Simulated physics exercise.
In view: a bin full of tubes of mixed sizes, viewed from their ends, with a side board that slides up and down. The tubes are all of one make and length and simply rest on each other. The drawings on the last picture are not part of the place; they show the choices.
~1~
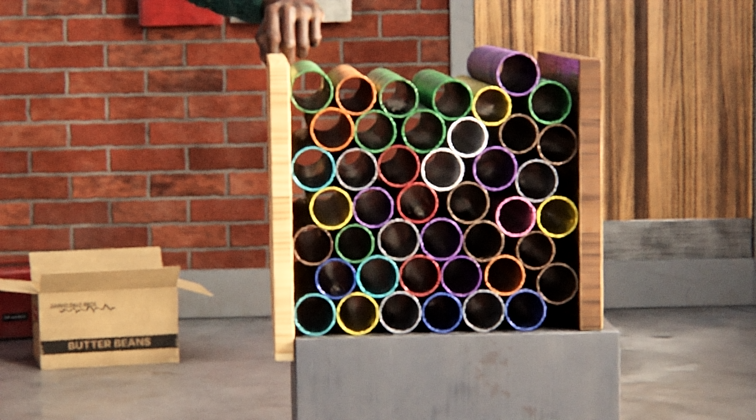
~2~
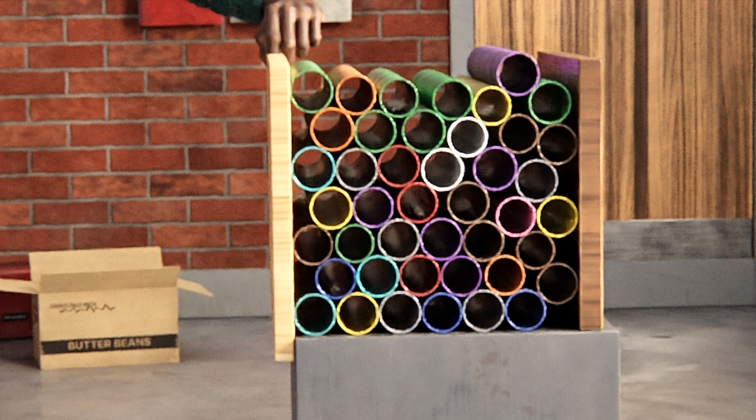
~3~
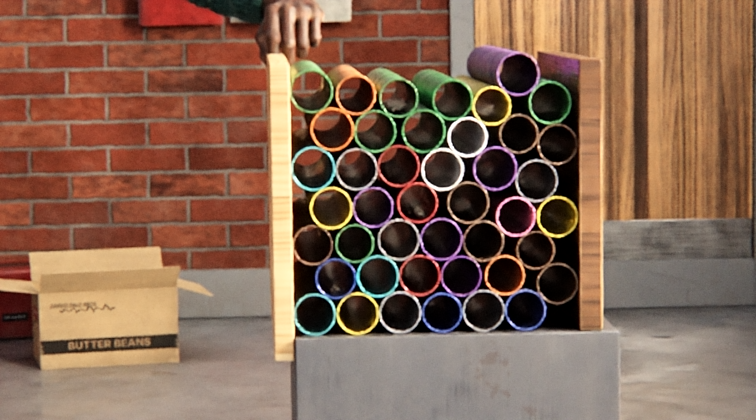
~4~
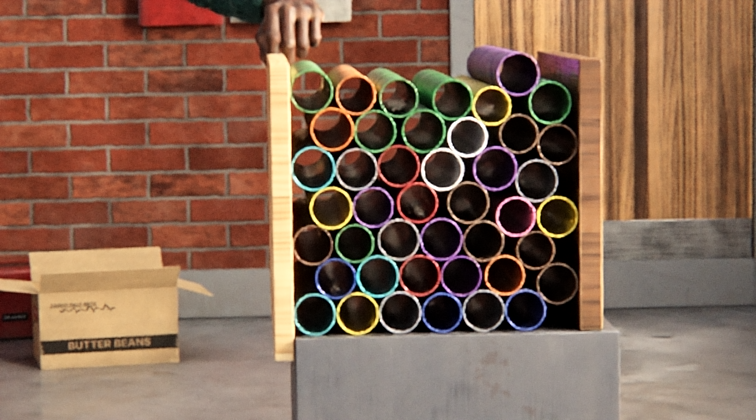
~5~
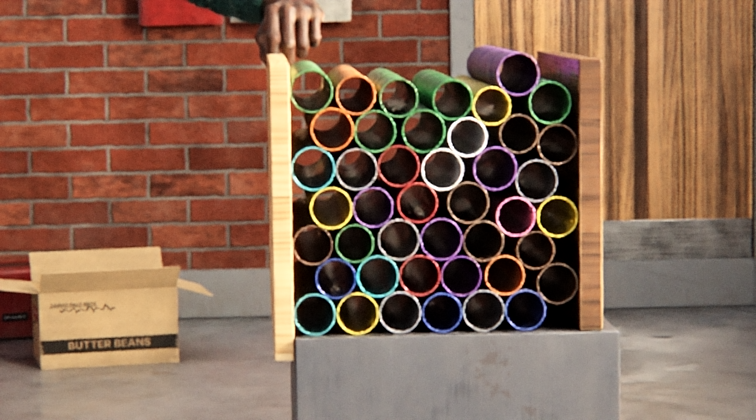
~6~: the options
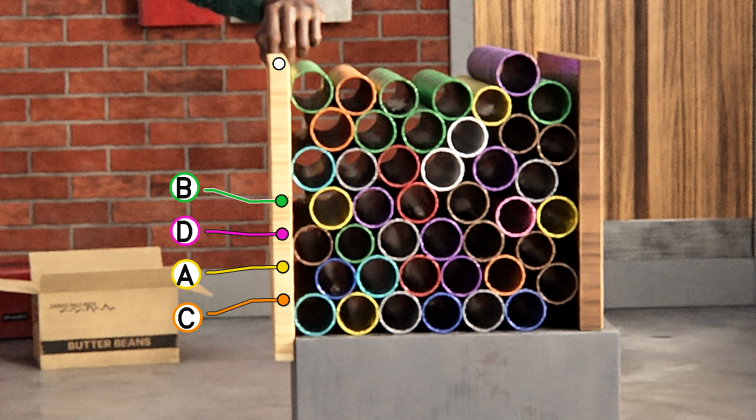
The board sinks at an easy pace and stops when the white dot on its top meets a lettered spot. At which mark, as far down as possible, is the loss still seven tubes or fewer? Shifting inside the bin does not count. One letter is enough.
It can be let down to A.
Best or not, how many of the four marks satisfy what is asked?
The number is three.
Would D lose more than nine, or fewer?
Fewer than nine.
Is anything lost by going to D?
Yes, at D.
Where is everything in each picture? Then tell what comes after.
The first picture shows a turquoise tube (315, 314); a red tube (419, 275).
The second picture shows a red tube (419, 275); a brown tube (313, 245).
The third picture shows a purple tube (373, 207); a grey tube (536, 180).
The fourth picture shows a brown tube (557, 144); an orange tube (332, 129).
The fifth picture shows an orange tube (355, 94); side board (279, 194); a turquoise tube (315, 314).
On the marked copy, A at (283, 267); B at (282, 201); C at (284, 300); D at (282, 234); the white dot at (279, 64).
Taking A. A third of the way, top of the board (290, 151).
Two thirds of the way, top of the board (292, 249).
When it is over, top of the board (292, 266), about four out over the board.
As for the rest, B one out over the board; C more than seven out over the board; D about four out over the board.
